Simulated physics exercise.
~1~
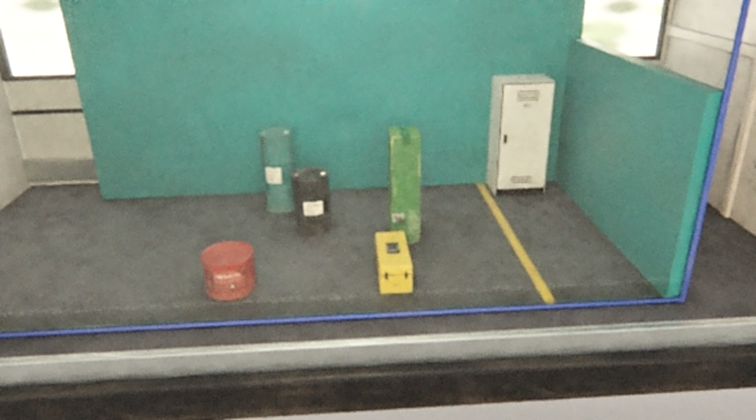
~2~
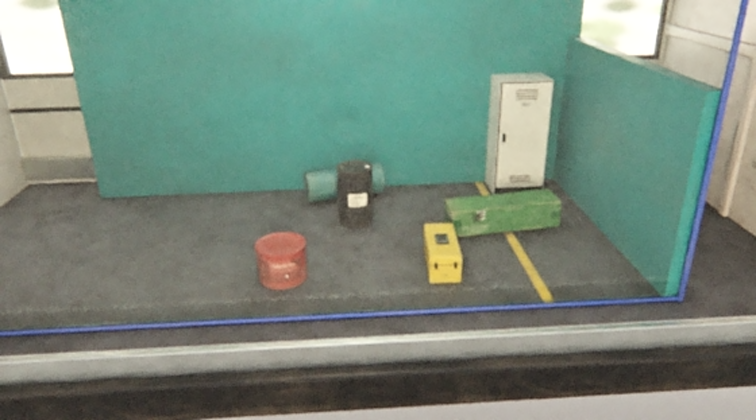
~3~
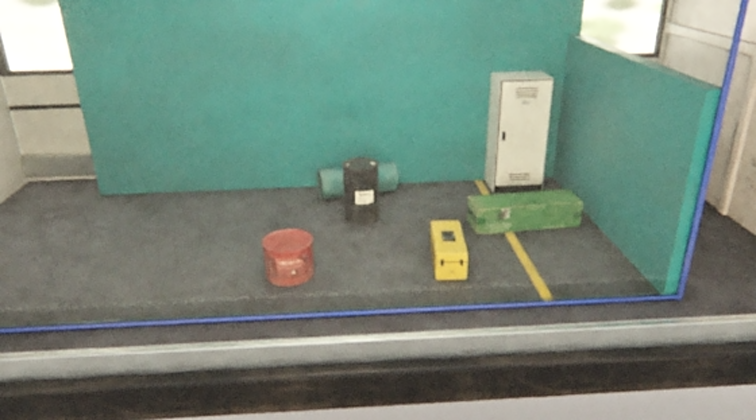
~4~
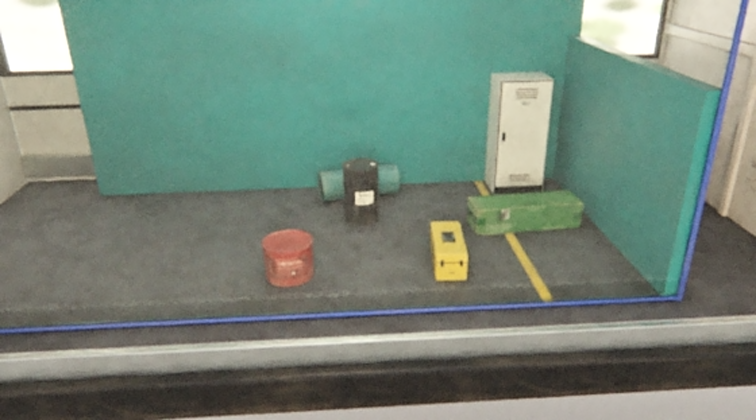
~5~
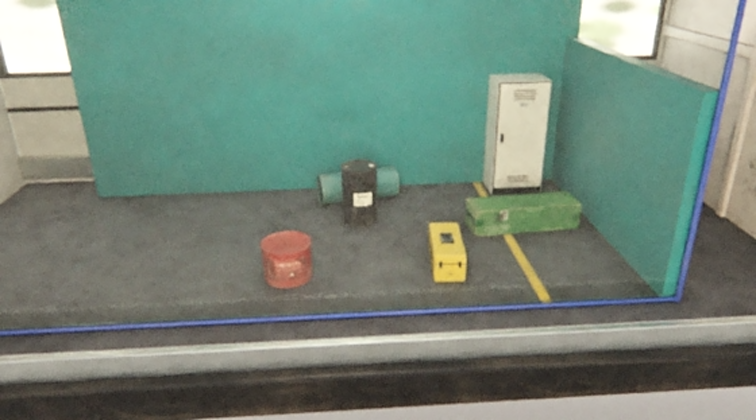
Green tall box and teal drum toppling as bucket, toolbox and black drum slide right, the box coming to rest across the yellow line.
